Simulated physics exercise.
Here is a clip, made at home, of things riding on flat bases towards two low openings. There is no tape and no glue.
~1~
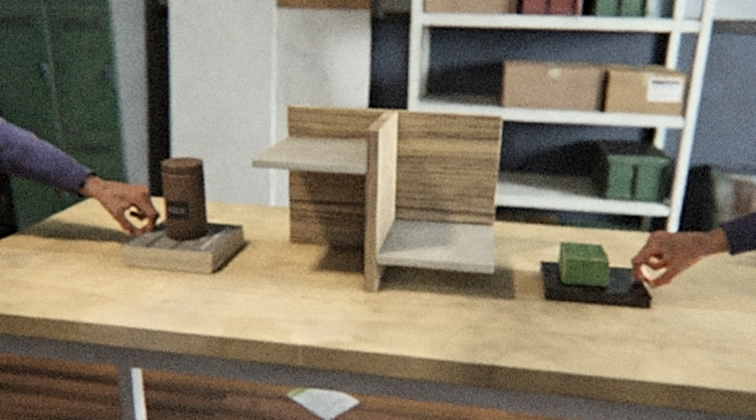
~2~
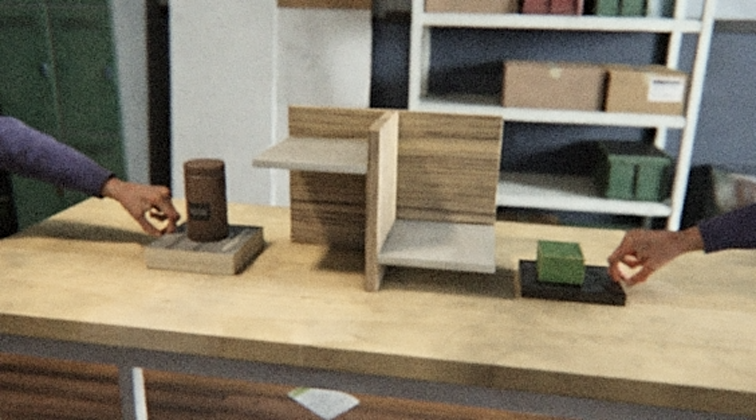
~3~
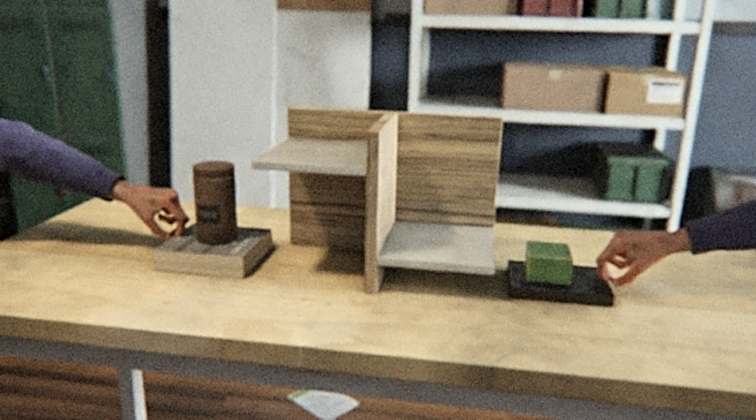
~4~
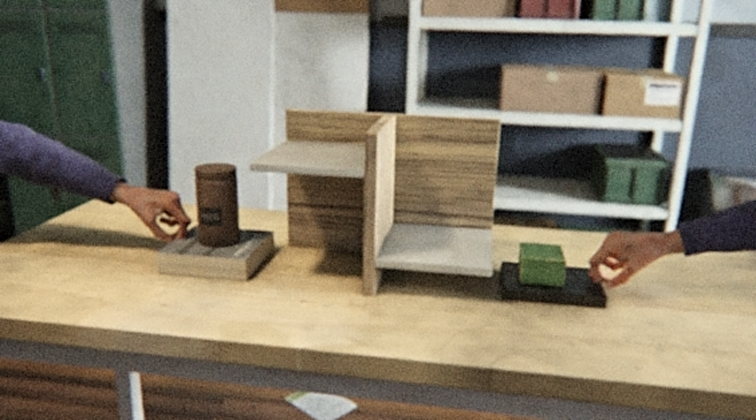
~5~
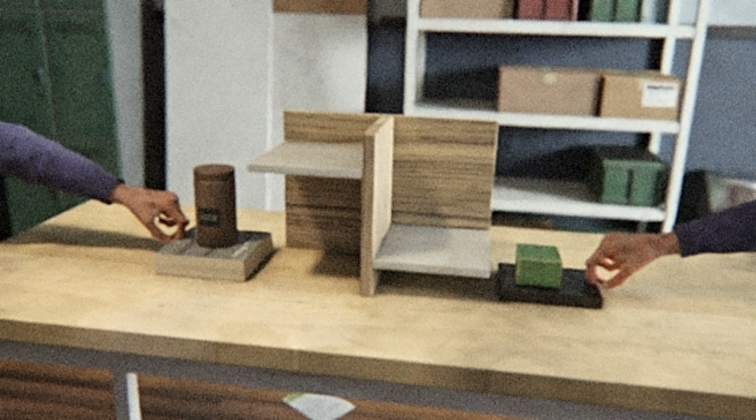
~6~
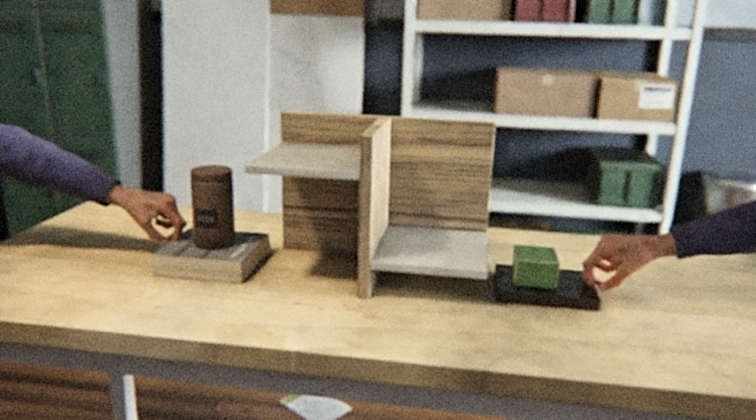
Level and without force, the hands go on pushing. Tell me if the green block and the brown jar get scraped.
Green block: Bumps; brown jar: Fits under.
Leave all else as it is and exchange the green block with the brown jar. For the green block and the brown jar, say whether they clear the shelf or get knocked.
The green block goes under, while the brown jar hits the shelf.
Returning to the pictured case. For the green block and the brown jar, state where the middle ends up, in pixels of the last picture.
(505, 270) and (309, 214).
Then, 0.98 s after the last picture, green block pushed back on its carrier near (507, 264); brown jar riding along near (253, 210).
Then, 1.50 s after the last picture, green block tipped 40° from how it was near (507, 267); brown jar riding along near (283, 213).
At rest, the green block is knocked back, near (504, 270); the brown jar passes below, near (309, 214).
